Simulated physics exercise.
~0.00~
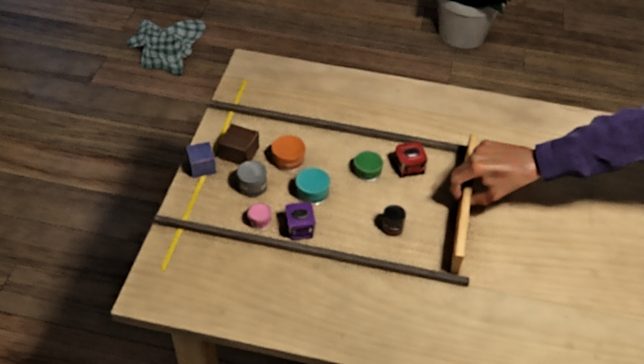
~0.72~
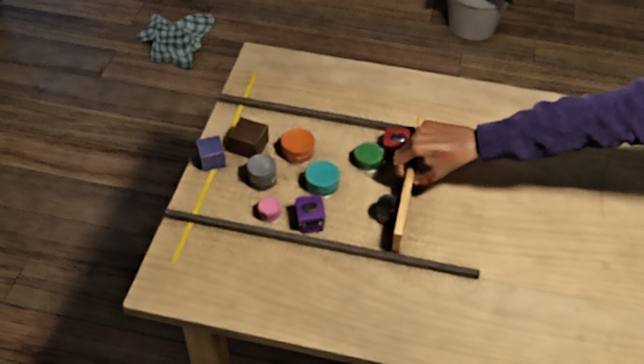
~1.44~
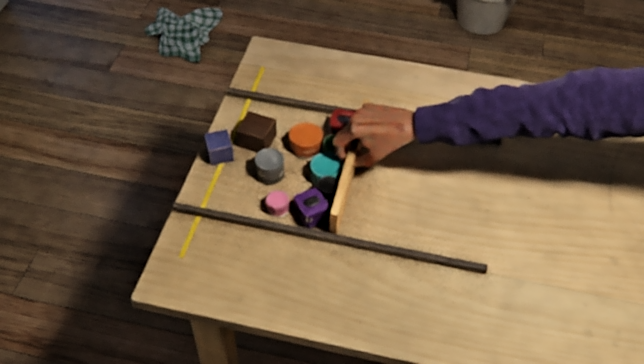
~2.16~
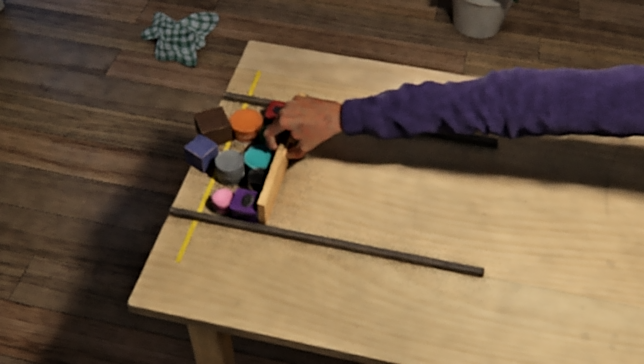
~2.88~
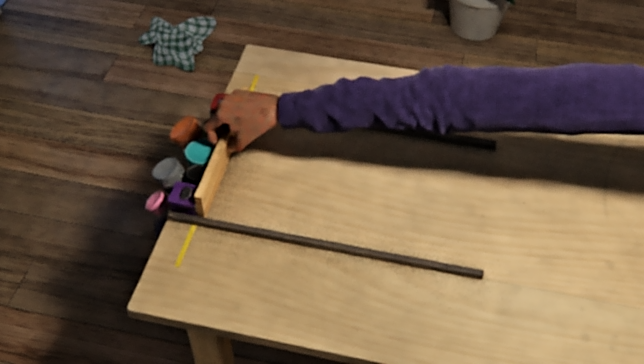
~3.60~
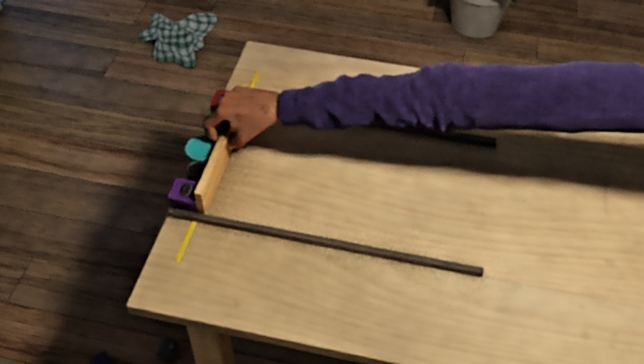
The video shows a purple-sleeved arm sliding an upright wooden board left along a tabletop channel, gathering colourful blocks and tubs and pushing them to the table's end, where several, including the blue block and grey tub, drop off while the teal and purple pieces remain by the board.
